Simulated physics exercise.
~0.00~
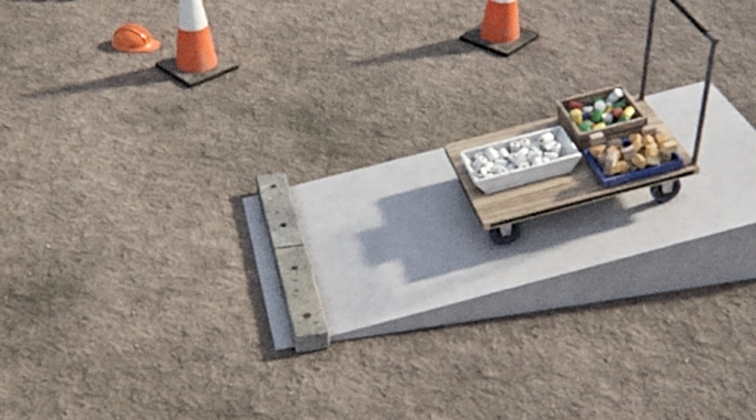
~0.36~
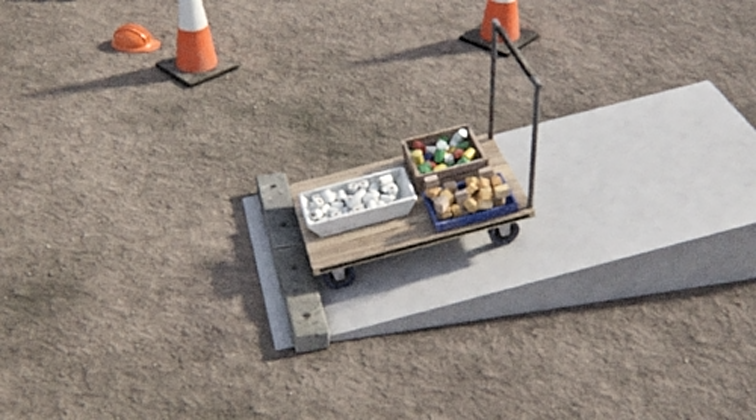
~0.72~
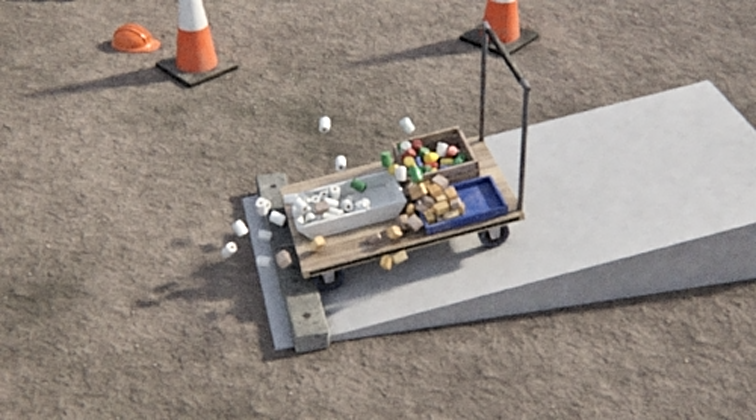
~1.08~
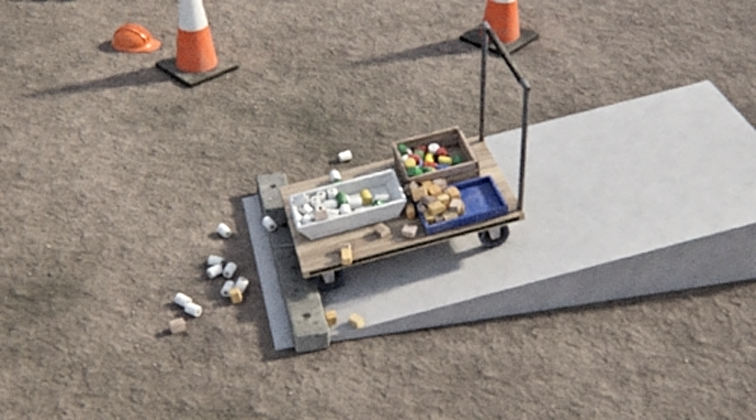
Platform trolley rolling down a ramp and stopping at the kerb, flinging white rolls onto the dirt and tumbling blocks from a blue basket.
